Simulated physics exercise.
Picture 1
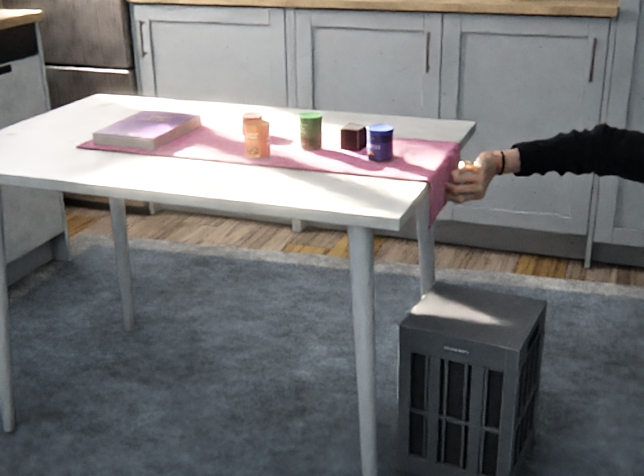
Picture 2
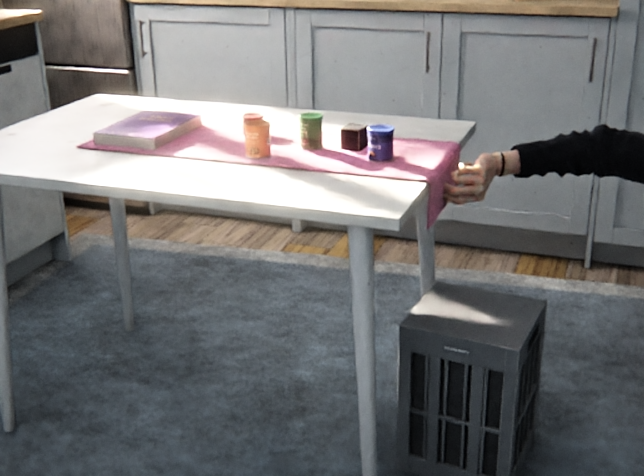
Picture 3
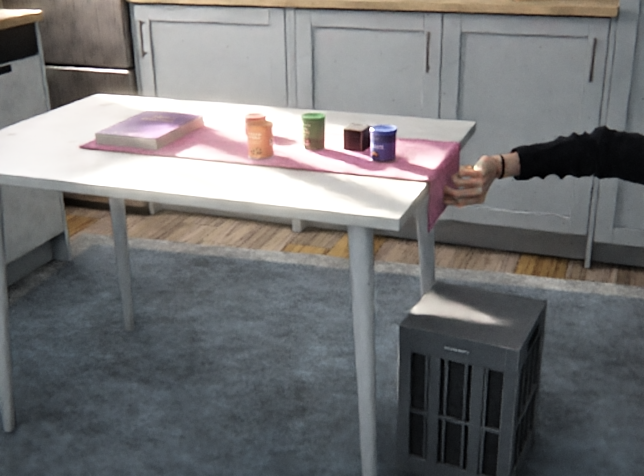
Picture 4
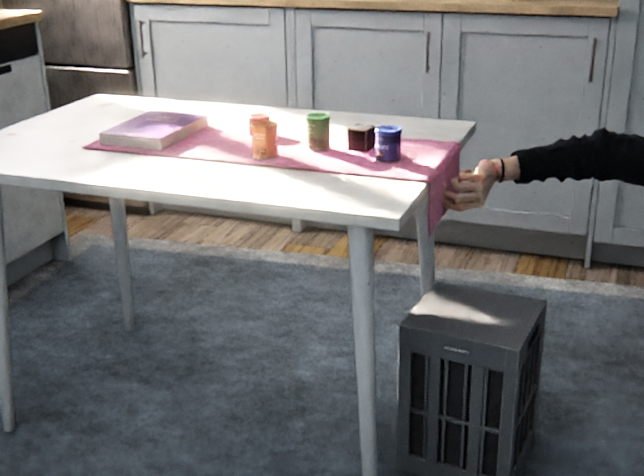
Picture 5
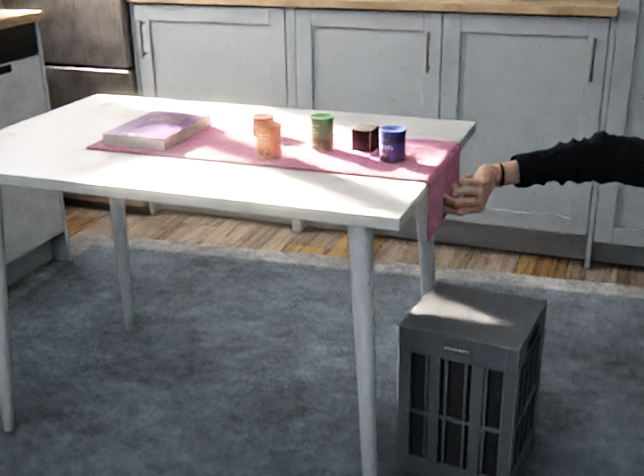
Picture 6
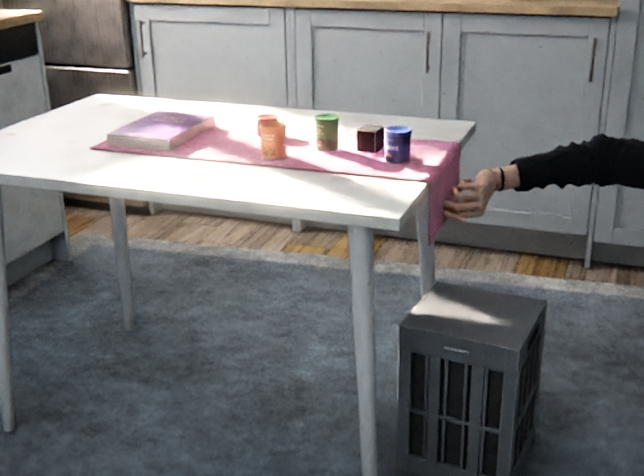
Pink scarf sliding slowly right across a white table as a hand draws its end, carrying a book and small containers along.
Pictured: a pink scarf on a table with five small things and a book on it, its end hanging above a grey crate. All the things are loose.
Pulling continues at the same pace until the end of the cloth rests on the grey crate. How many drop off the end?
Two.
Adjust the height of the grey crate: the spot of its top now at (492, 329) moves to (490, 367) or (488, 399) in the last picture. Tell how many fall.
3 and 4.
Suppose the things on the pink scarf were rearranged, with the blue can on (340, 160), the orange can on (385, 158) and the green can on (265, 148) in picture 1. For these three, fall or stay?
Start with the blue can, which is lost; next the orange can, which is lost; last the green can, which is kept.
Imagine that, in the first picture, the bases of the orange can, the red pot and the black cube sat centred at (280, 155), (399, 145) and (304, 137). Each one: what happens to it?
Each in turn: The orange can stays aloft, the red pot goes down, the black cube stays aloft.
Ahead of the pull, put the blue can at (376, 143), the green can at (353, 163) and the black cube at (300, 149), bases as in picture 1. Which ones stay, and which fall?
Blue can - leaves the top. Green can - leaves the top. Black cube - stays aboard.
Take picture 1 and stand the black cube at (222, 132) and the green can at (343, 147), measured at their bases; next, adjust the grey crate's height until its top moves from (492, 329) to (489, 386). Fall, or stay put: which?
The black cube stays put; the green can is lost.
Soon after, hem near (444, 255); all still up.
After that, hem near (444, 293); blue can gone.
In the end, hem on the crate; blue can and black cube gone. It carries off two.
